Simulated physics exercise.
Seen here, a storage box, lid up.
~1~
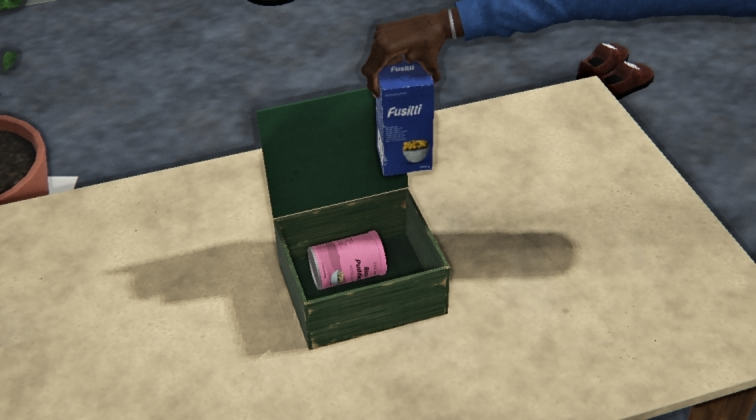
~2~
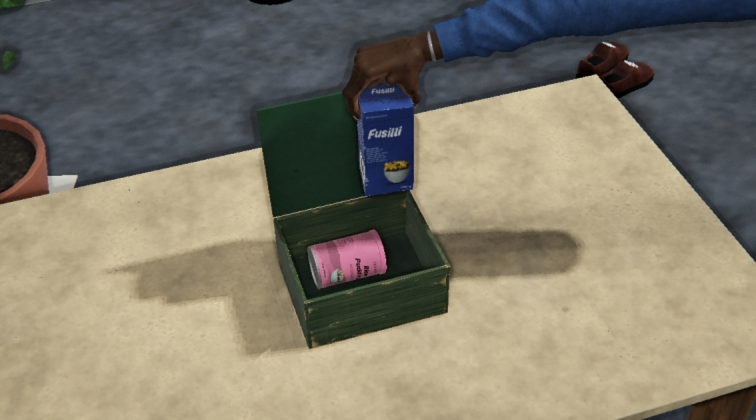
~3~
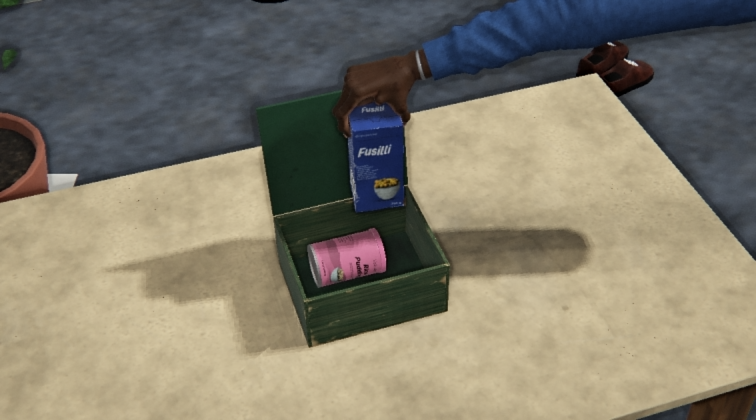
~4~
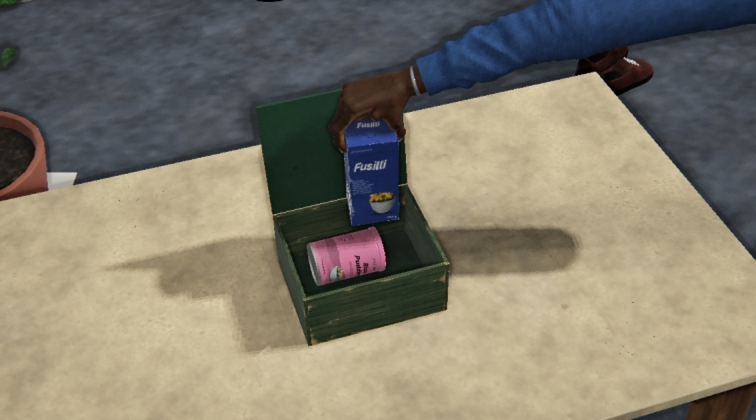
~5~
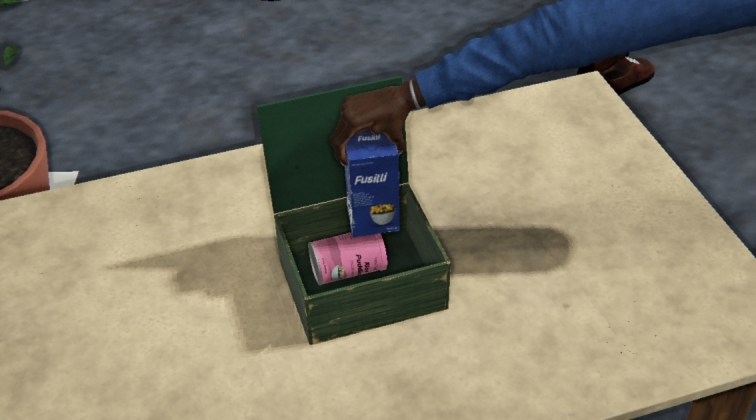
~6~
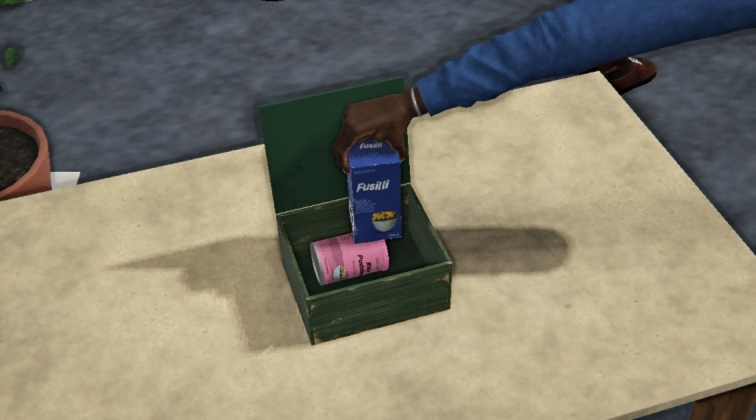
At first, a hand in a blue sleeve holds a blue carton of fusilli above an open green storage box, where a pink tin lies on its side. The hand lowers the carton, shifting it slightly left, then brings it down into the box behind the tin, still gripping its top.
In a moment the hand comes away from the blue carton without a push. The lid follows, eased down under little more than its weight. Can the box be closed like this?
In the end the lid is held up.
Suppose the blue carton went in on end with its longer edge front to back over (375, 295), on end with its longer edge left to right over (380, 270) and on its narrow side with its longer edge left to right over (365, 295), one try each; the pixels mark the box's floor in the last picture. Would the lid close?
First try: It will not close; second try: It is held up; third try: It shuts flat.
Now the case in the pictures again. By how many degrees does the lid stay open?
About 80°.
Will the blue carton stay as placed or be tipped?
It tips.
Then, 0.90 s after the last picture, lid starting down; blue carton tipped 16° from how it was near (371, 186).
Then, 2.90 s after the last picture, lid 80° above the rim; blue carton tipped 18° from how it was near (372, 187).
At rest, lid 80° above the rim; left askew, blue carton; pink tin in place. Seen from the same camera at the end, blue carton near (372, 187).
